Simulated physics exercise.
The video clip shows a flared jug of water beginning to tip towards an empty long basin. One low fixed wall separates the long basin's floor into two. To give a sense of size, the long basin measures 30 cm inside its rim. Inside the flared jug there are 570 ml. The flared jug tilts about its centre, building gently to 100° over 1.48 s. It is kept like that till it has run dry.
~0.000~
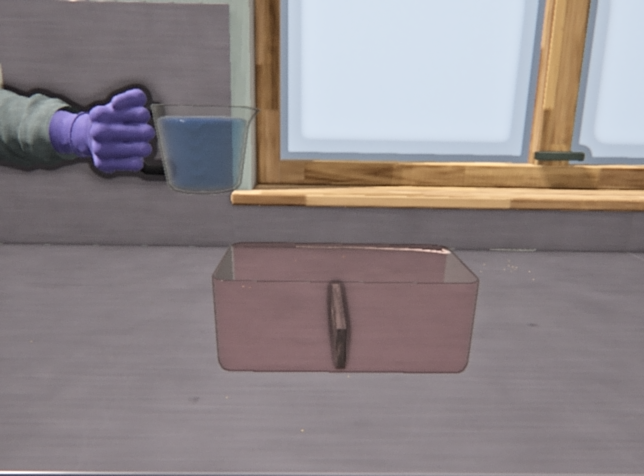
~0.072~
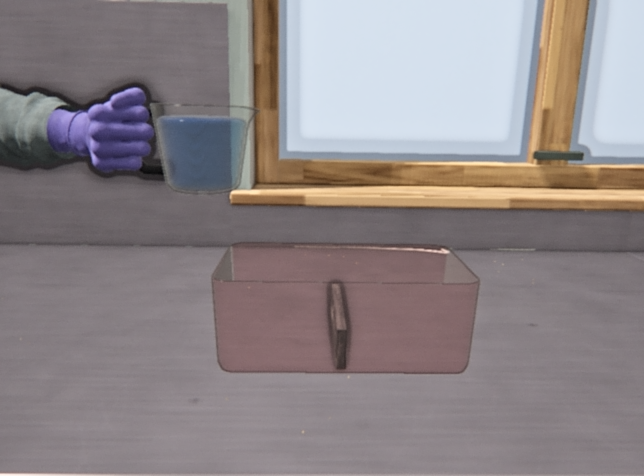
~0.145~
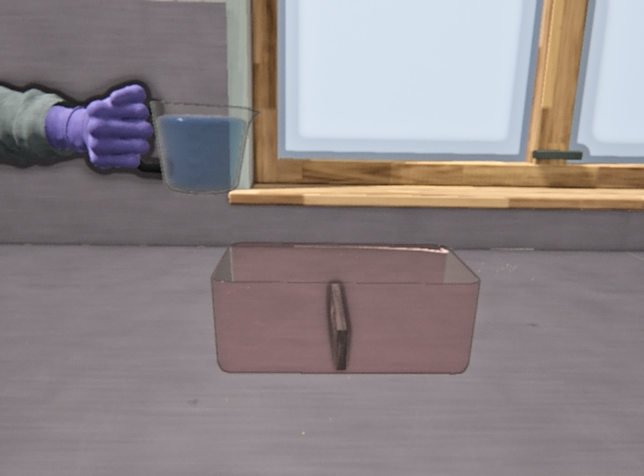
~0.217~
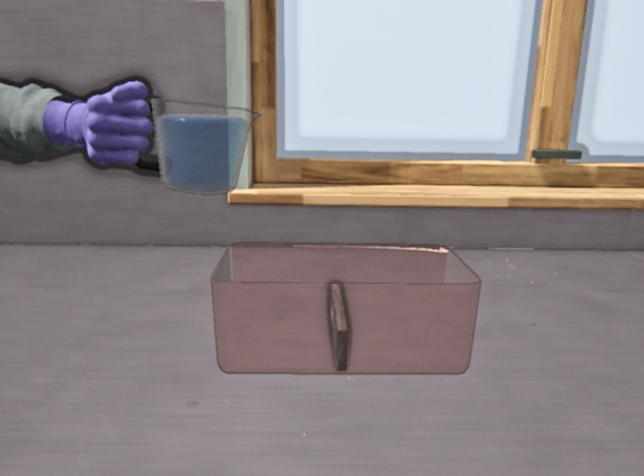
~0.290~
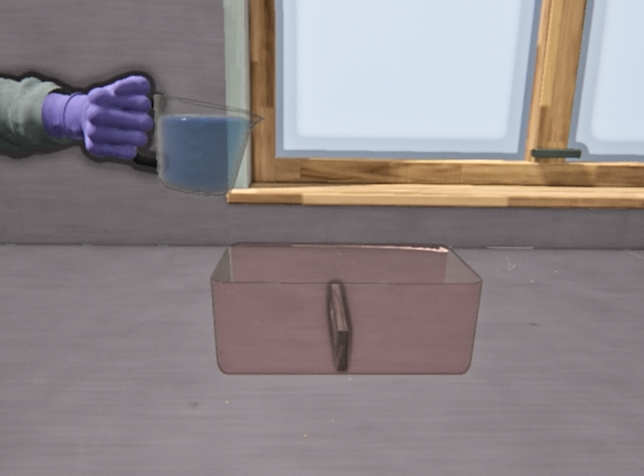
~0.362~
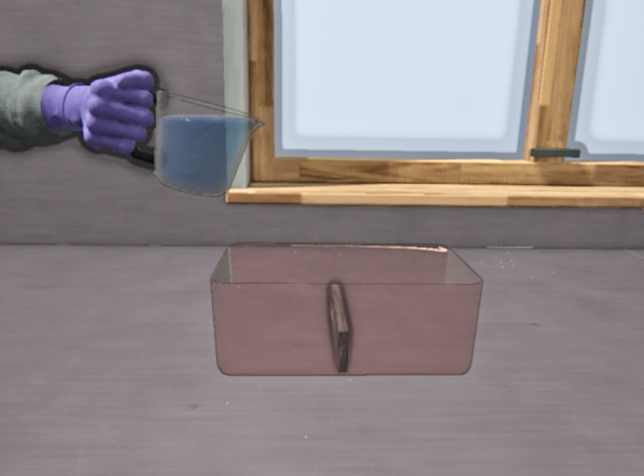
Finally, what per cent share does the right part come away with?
Roughly 4 per cent.
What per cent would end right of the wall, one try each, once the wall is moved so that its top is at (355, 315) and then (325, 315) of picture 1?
Roughly 5 per cent, then 40 per cent.
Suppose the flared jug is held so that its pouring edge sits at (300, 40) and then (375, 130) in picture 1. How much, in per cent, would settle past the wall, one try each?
The first try gives 85 percent and the second 95 percent.
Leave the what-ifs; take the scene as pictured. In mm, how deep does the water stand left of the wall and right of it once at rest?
Some 24 mm on the left and some 0 mm on the right.
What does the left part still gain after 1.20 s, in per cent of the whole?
It comes to about 26 per cent.
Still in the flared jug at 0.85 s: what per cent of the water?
Near 68 in a hundred.
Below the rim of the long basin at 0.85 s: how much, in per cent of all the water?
About 14 per cent.
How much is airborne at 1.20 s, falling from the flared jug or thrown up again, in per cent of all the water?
Around 14 percent of the liquid.
After 0.85 s the tilt is 61° and 68 per cent is still to pour, 13 is left of the wall and 0 right of it.
After 1.20 s the tilt is 92° and 16 per cent is still to pour, 68 is left of the wall and 2 right of it.
After 1.58 s the tilt is 100° and 0 per cent is still to pour, 93 is left of the wall and 4 right of it.
After 1.98 s the tilt is 100° and 0 per cent is still to pour, 94 is left of the wall and 4 right of it.
In the end 94 per cent lies left of the wall, 4 right of it and 2 outside.
